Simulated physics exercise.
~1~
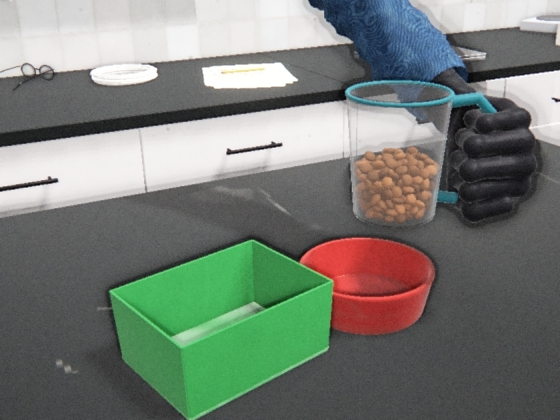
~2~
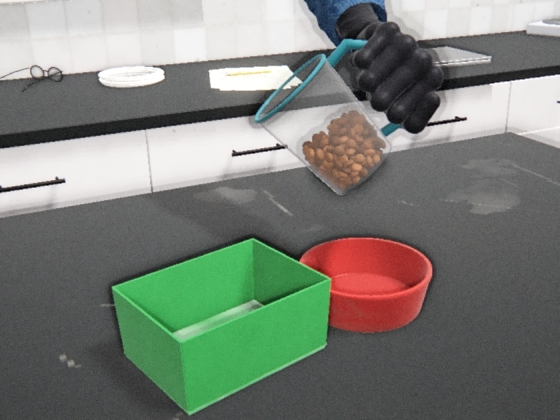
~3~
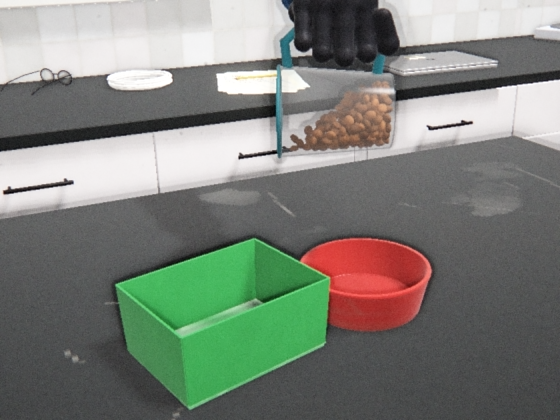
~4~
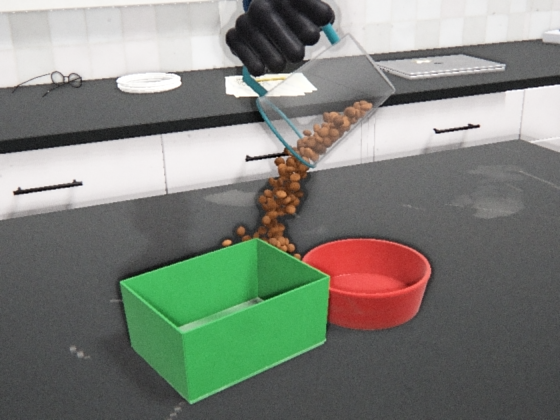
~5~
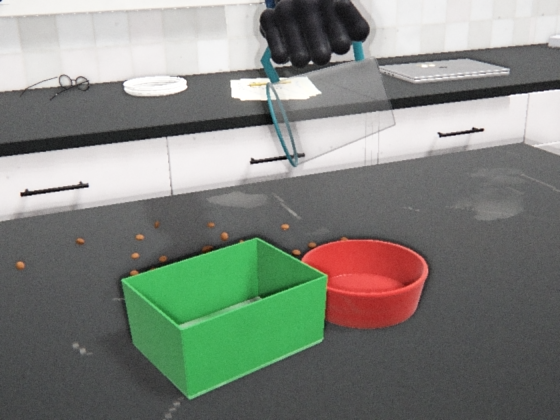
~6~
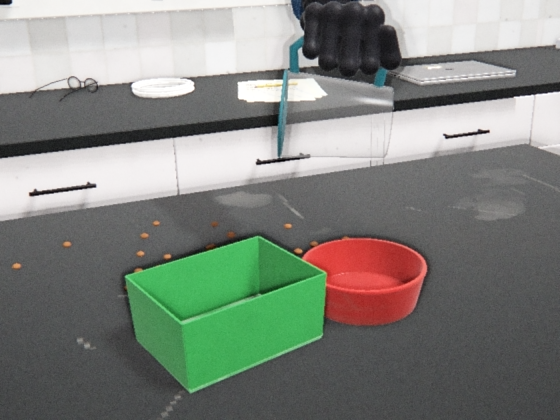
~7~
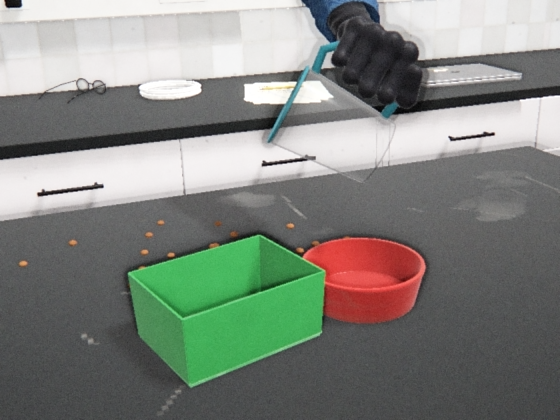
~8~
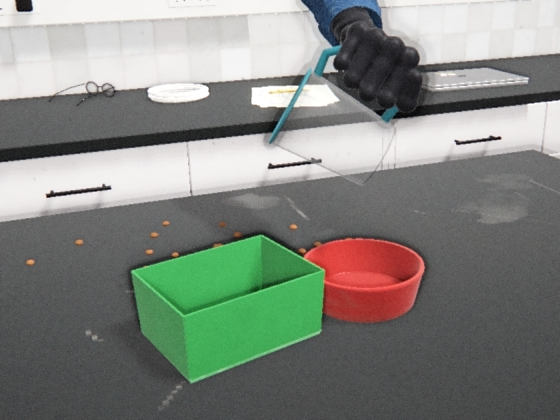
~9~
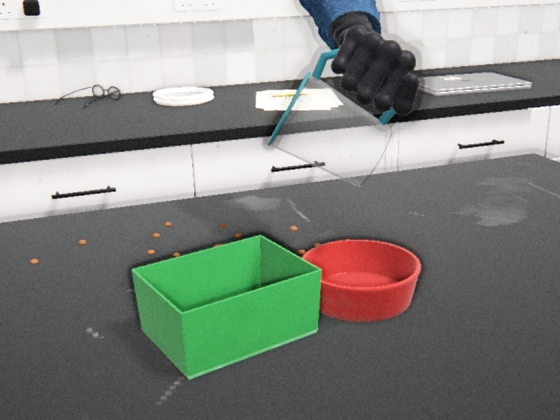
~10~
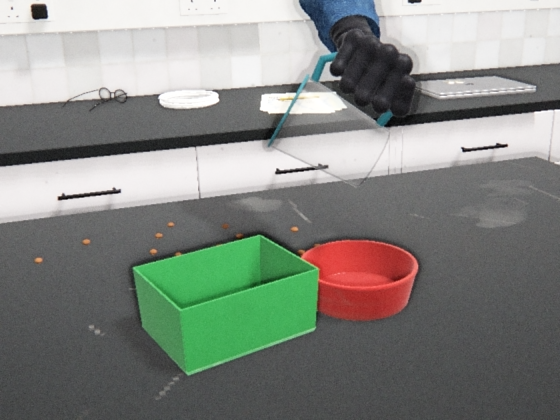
In a room with white cabinets and dark countertops, a black-gloved hand holds a clear cup of brown kibble above a dark table, where a green rectangular tin and a red round dish stand side by side. The hand lifts the cup to the left and tips it onto its side. As it tilts further, the kibble pours out in a stream behind the tin. The cup empties, and stray pieces lie scattered on the table behind and left of the tin. The hand then turns the cup partway back and holds it still, empty, above the table.
